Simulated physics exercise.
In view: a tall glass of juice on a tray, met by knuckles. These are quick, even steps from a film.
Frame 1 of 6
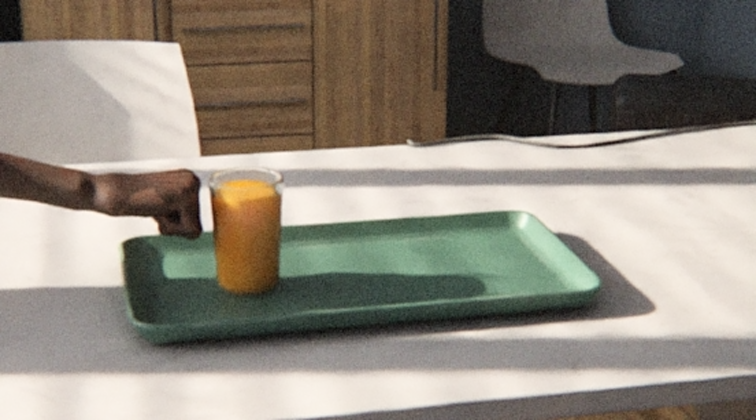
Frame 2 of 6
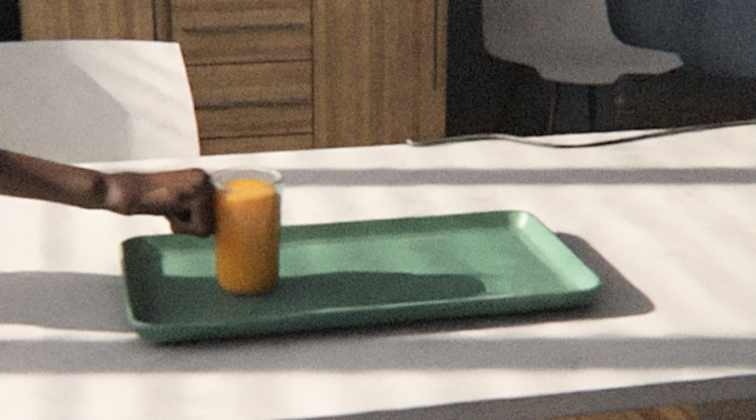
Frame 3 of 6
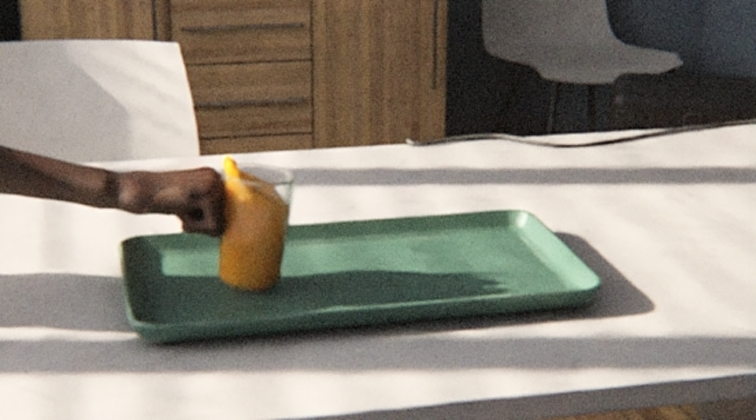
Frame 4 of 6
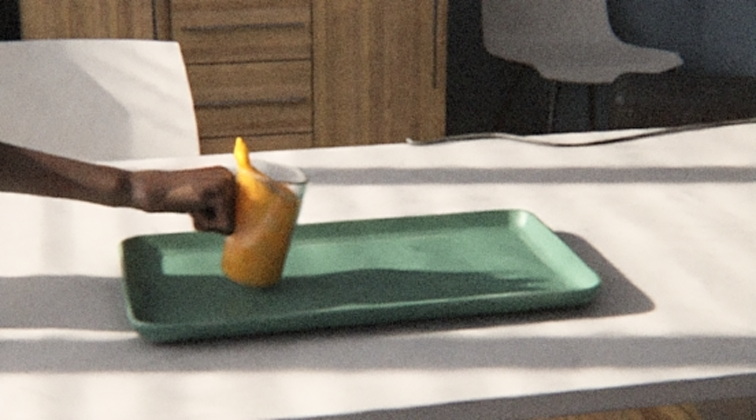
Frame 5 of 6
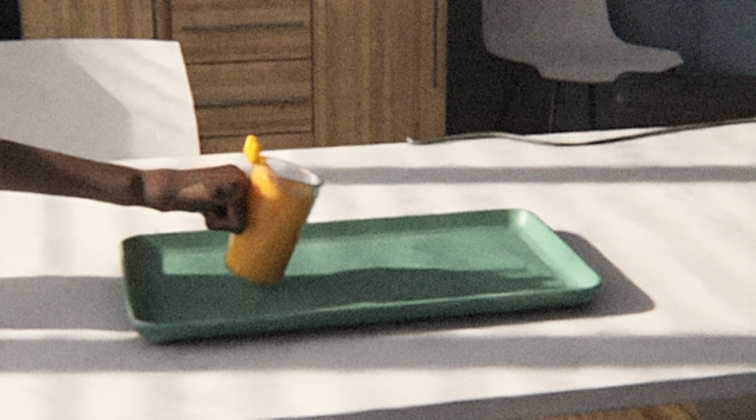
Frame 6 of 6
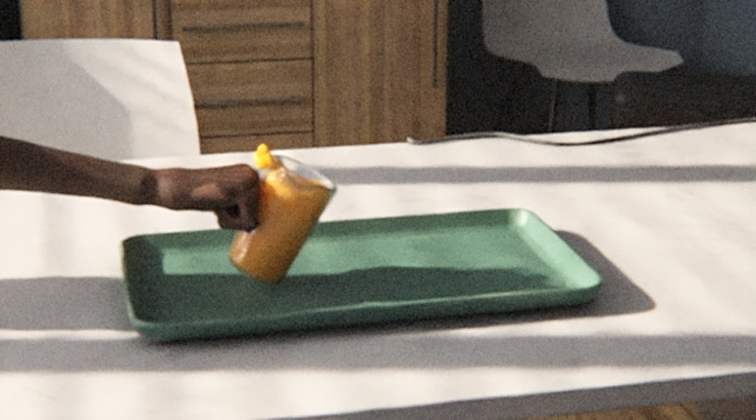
A fist pushes a tall glass of orange juice, tilting it rightward as the juice sloshes.
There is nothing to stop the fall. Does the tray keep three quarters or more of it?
Over a quarter runs off.
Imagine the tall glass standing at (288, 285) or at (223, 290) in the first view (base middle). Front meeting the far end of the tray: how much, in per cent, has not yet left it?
Near 50 in a hundred first, near 40 in a hundred second.
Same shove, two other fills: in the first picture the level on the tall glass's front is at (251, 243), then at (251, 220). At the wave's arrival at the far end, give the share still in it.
70 % and 50 %.
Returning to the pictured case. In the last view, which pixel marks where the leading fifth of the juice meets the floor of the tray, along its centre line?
It lands around (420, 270).
A moment on, the tall glass lies on its side and 86 per cent is in the glass, 2 on the tray and 12 above or beyond its rim.
Next, the tall glass lies on its side and 45 per cent is in the glass, 51 on the tray and 4 above or beyond its rim.
Then the tall glass lies on its side and 25 per cent is in the glass, 54 on the tray and 21 above or beyond its rim.
Later the tall glass lies on its side and 13 per cent is in the glass, 47 on the tray and 40 above or beyond its rim.
At rest 60 per cent is held by tray and glass, 40 is off the tray.
